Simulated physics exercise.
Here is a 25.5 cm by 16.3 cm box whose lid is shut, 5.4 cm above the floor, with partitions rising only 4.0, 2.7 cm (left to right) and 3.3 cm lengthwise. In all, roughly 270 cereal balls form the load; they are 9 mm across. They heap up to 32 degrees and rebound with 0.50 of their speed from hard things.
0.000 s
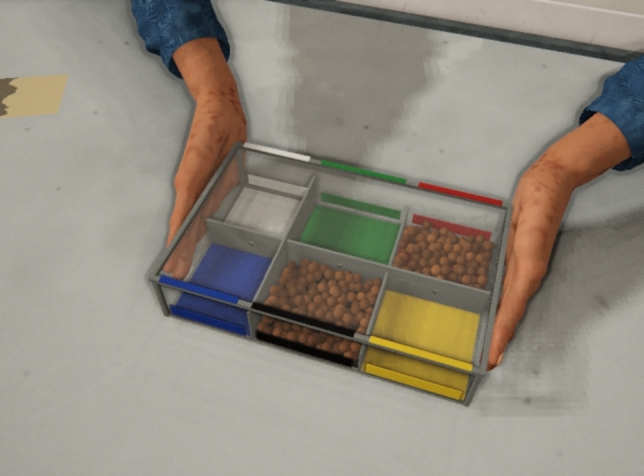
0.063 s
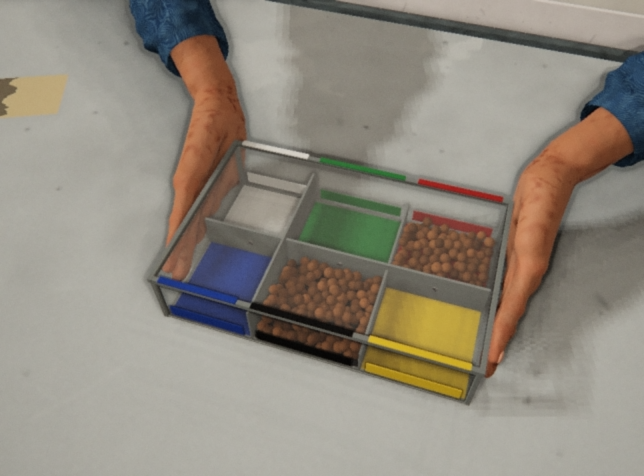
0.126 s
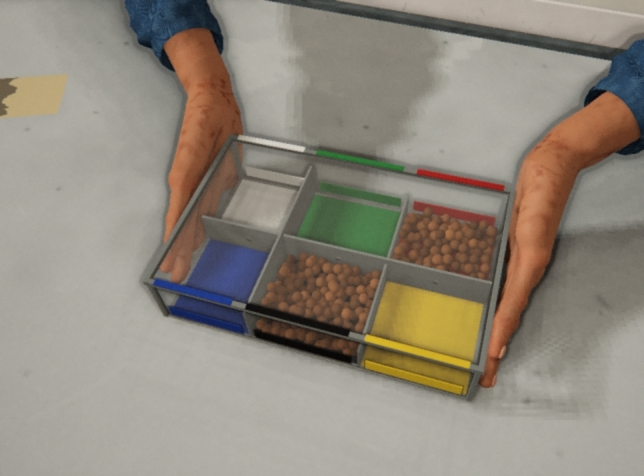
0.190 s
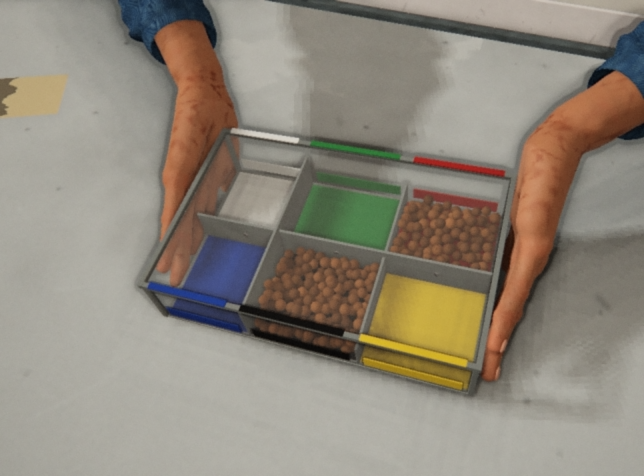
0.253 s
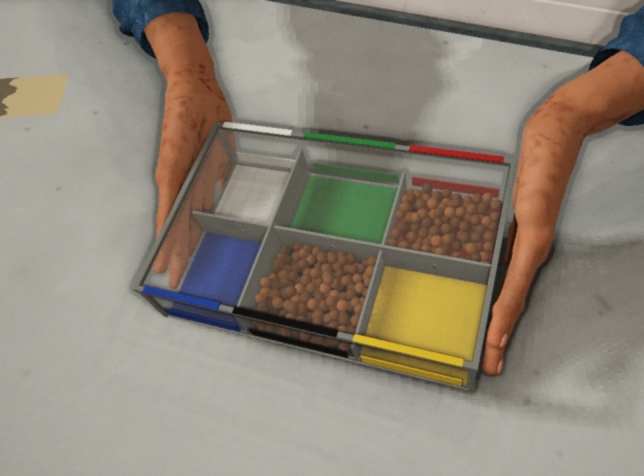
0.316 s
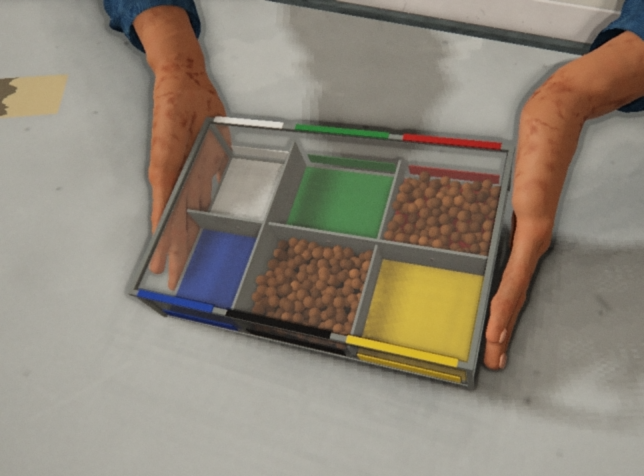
Two hands tilting a clear, six-compartment box with coloured sections, brown balls staying in the red and black compartments.
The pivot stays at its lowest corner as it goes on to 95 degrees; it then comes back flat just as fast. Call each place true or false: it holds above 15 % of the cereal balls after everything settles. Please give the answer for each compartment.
Red compartment: False, blue compartment: False, green compartment: False, yellow compartment: False, white compartment: False, black compartment: True.
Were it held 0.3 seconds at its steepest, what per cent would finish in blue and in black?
In that case blue keeps 5% and black keeps 80%.
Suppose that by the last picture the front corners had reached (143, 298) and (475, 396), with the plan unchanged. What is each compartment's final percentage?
Final shares: Red 20%, blue 0%, green 0%, yellow 25%, white 0%, black 55%.
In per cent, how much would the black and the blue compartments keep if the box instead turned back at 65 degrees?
In per cent, black gets 60, blue gets 0.
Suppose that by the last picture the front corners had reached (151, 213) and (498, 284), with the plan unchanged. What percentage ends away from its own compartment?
Roughly 40 per cent.
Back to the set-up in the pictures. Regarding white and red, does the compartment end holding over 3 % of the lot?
So white is a miss and red is a pass.
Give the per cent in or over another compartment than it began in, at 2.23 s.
Close to 35 per cent, I reckon.
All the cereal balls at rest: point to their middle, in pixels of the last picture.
Somewhere around (311, 317) in the final frame.
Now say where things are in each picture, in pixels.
In the first picture, box tilt 0 degrees, front corners at (156, 277) and (480, 370); red 45 %, black 55 %.
In the second picture, box tilt 1 degrees, front corners at (154, 278) and (480, 369).
In the third picture, box tilt 5 degrees, front corners at (150, 280) and (479, 367), lowest corner left front.
In the fourth picture, box tilt 9 degrees, front corners at (145, 283) and (476, 365), lowest corner left front.
In the fifth picture, box tilt 14 degrees, front corners at (140, 287) and (473, 364), lowest corner left front.
In the sixth picture, box tilt 19 degrees, front corners at (135, 291) and (468, 364), lowest corner left front; red 45 %, black 55 %. Its pace works out near 70 degrees a second.
Then, at 1.46 s, tilt 95 degrees; red 30 %, green 5 %, yellow 5 %, black 60 %.
Then, at 2.23 s, tilt 42 degrees; red 10 %, blue 5 %, yellow 5 %, black 80 %.
After 3.01 s, tilt 0 degrees; red 10 %, blue 5 %, yellow 5 %, black 80 %.
At rest (3.7 s), red 10 %, blue 5 %, green 0 %, yellow 5 %, white 0 %, black 80 %.
